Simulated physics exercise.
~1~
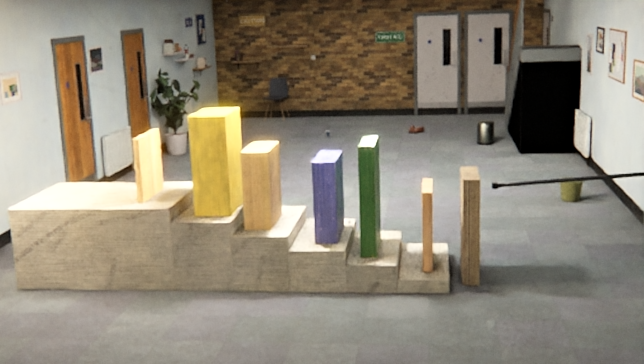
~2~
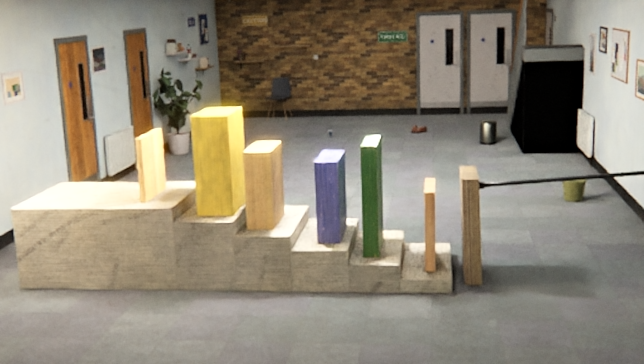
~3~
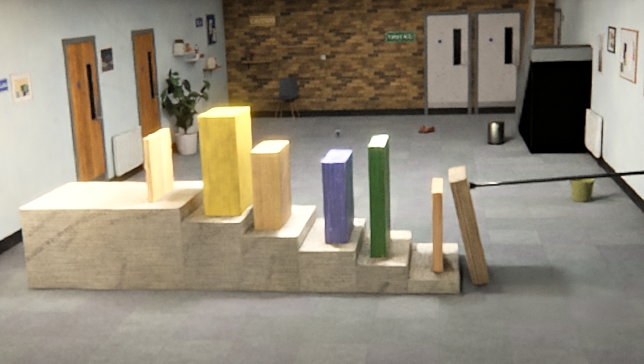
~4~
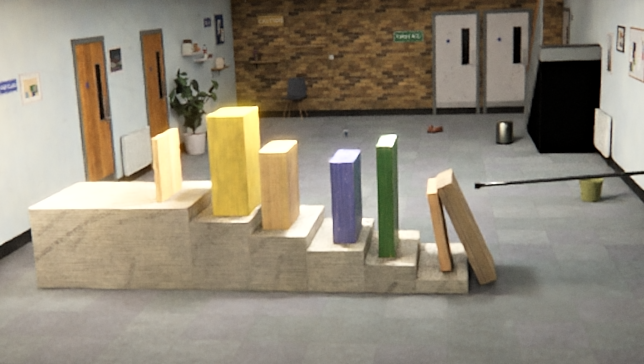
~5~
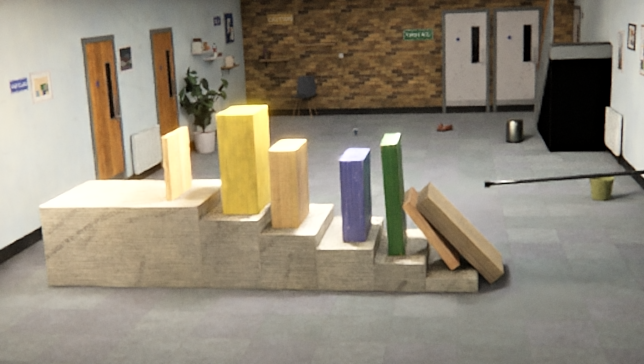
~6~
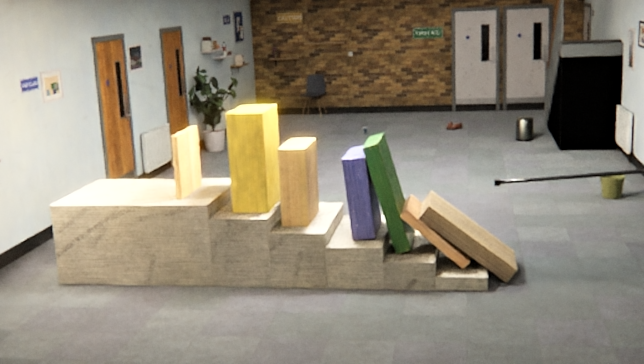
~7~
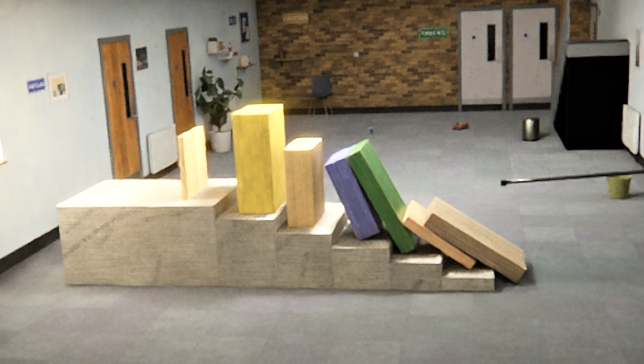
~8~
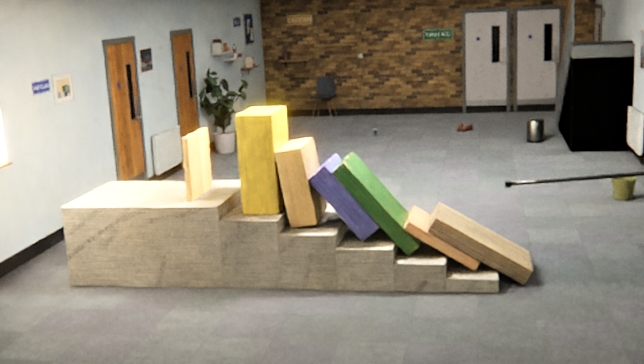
A flight of low, pale stone-like steps climbs leftward across a grey-floored hall with a brick back wall, seen from the side and slightly above as the view pans slightly left. Seven thick boards stand on edge, plain wooden ones along with a green, a blue and a tall yellow one. A dark pole from the right tips the first board leftward into the thin one beside it. That leans into the green board, which topples against the blue one. The blue board tips onto a wooden board, which tilts against the yellow one, still upright beside the last pale board.
